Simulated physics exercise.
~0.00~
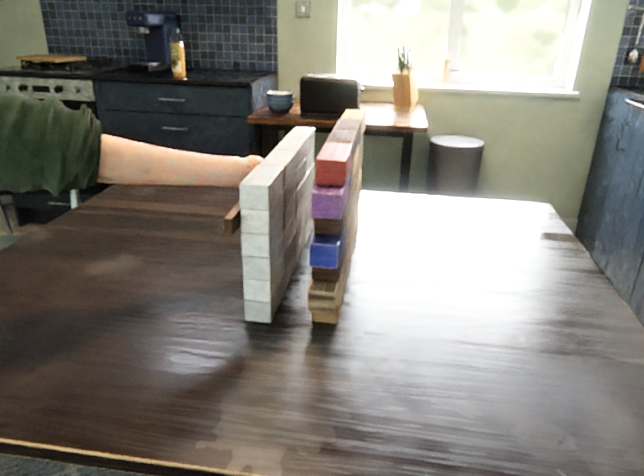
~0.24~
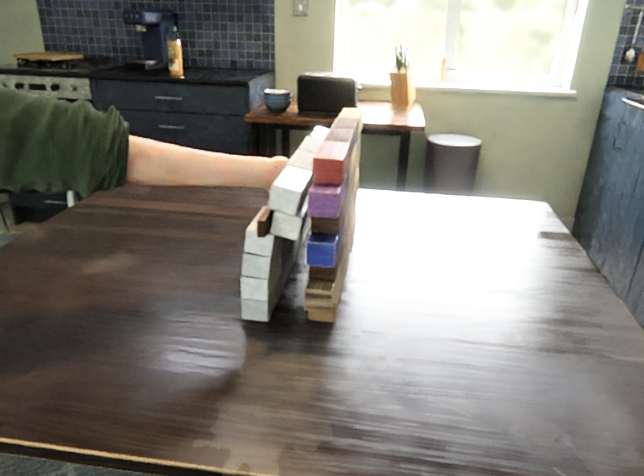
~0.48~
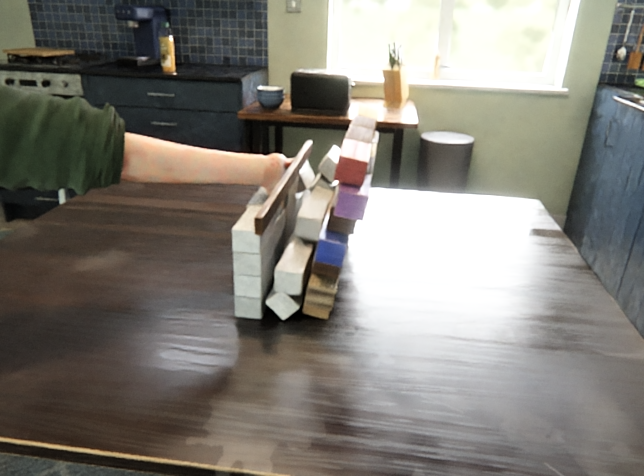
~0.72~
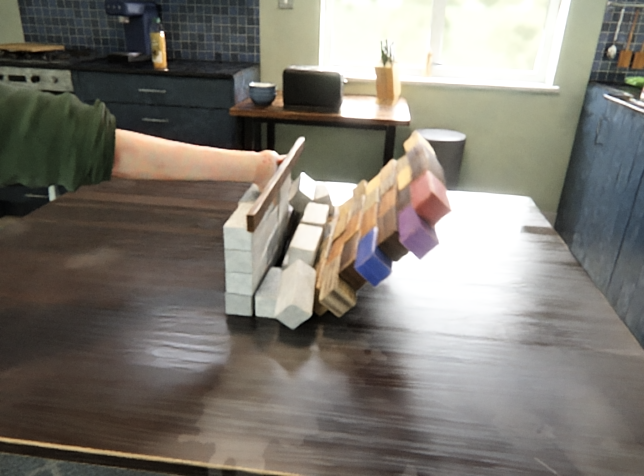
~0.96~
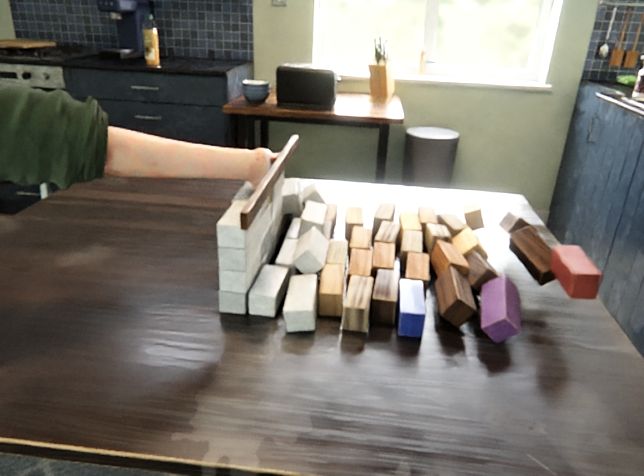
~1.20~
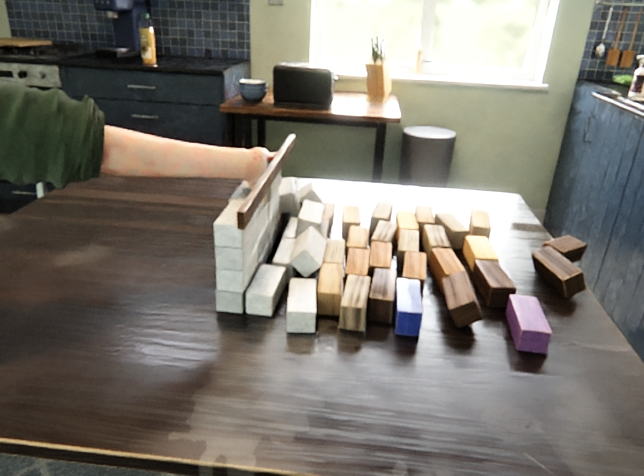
Two thin walls of stacked wooden blocks, one pale and one mostly brown, stand end-on on a dark table in a kitchen, seen from slightly above. Red, purple and blue blocks mark the near end of the brown wall. A green-sleeved arm reaches in from the left and pushes a dark batten against the pale wall, whose upper part breaks and tips into its neighbour. The brown wall leans right, then topples in a slanting sheet and spreads across the table. The red block tumbles out of sight, while the blue and purple ones lie among the scattered blocks, and a low pale section stays standing beside the batten.
